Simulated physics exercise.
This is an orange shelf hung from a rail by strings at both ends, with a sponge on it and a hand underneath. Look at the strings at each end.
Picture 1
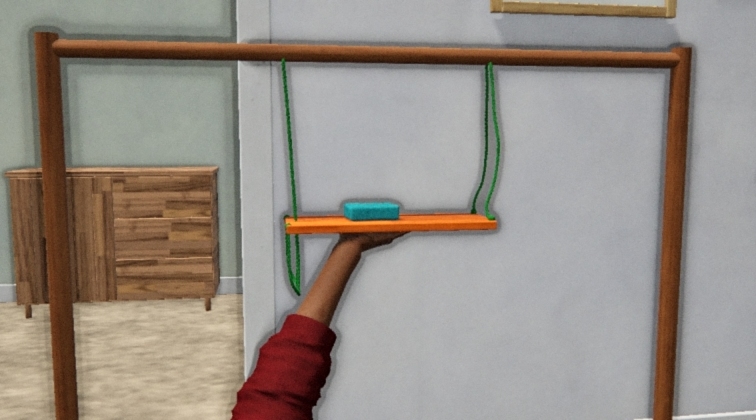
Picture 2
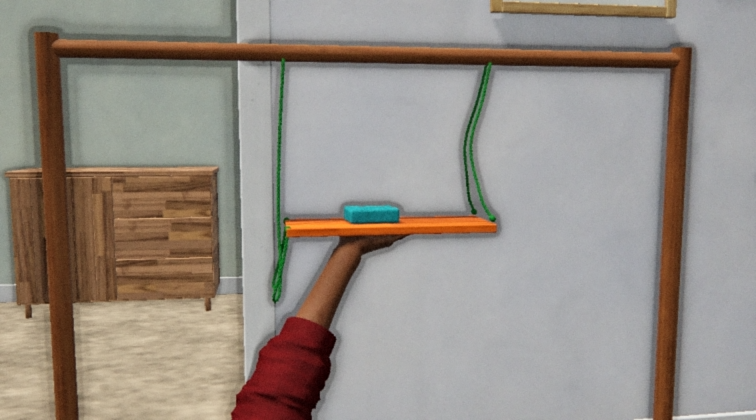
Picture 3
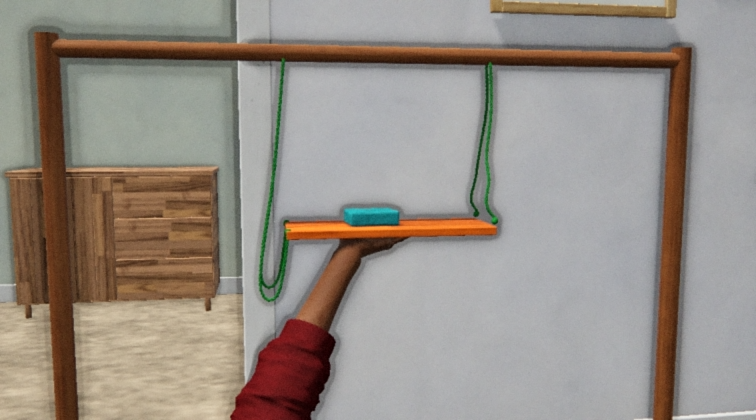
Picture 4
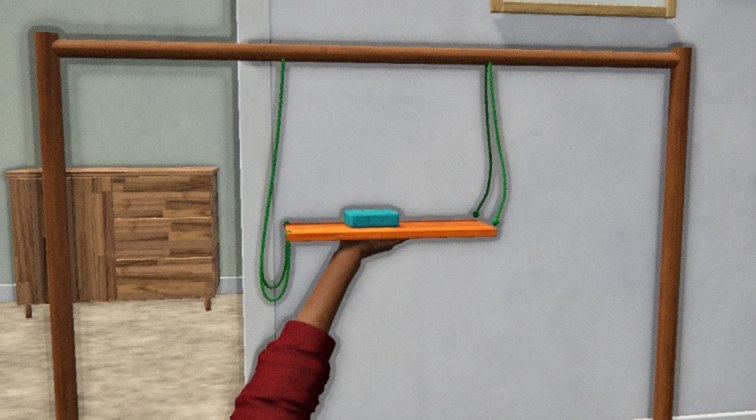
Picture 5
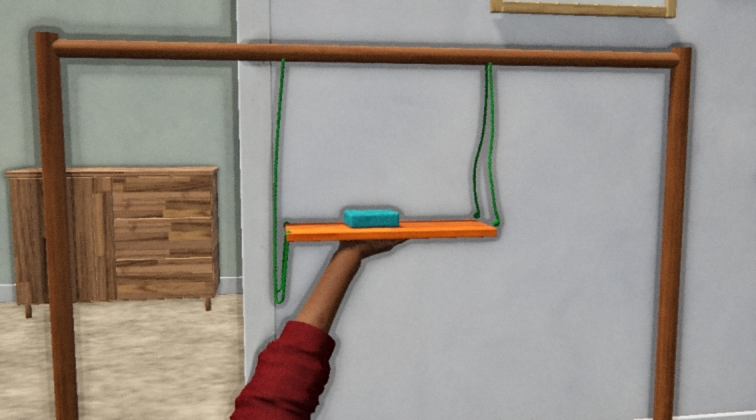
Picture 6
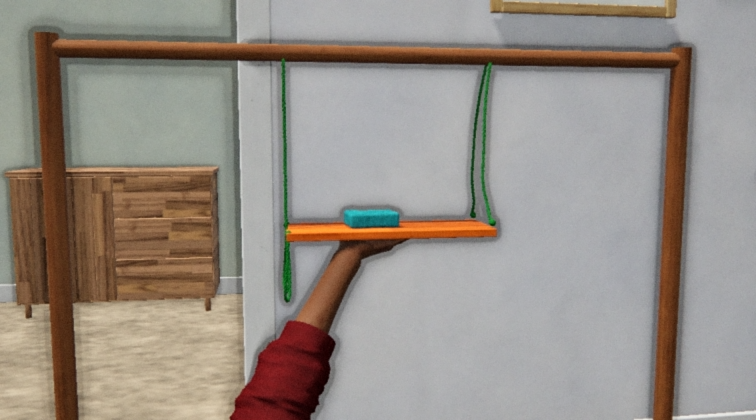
A hand and forearm in a dark red sleeve reach up from below to the underside of an orange shelf, seen from the front in a room with a pale wall and a wooden cabinet at left. A teal sponge sits on the shelf, beneath a brown rail with green strings at both ends. The slack left strings swing in a loop and the nearly straight right strings sway slightly, while the shelf barely shifts and the view stays still.
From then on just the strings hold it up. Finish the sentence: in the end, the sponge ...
In the end, the sponge slips off the left end.
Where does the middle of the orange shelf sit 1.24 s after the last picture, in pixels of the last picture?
Its middle has reached (379, 289) by that time.
Then, 0.60 s later than the last view, board tipped 38° down to the left; sponge falling.
Then, 1.24 s later than the last view, board tipped 41° down to the left; sponge on the floor.
Finally, board tipped 39° down to the left; sponge on the floor. The sponge slides off to the left.
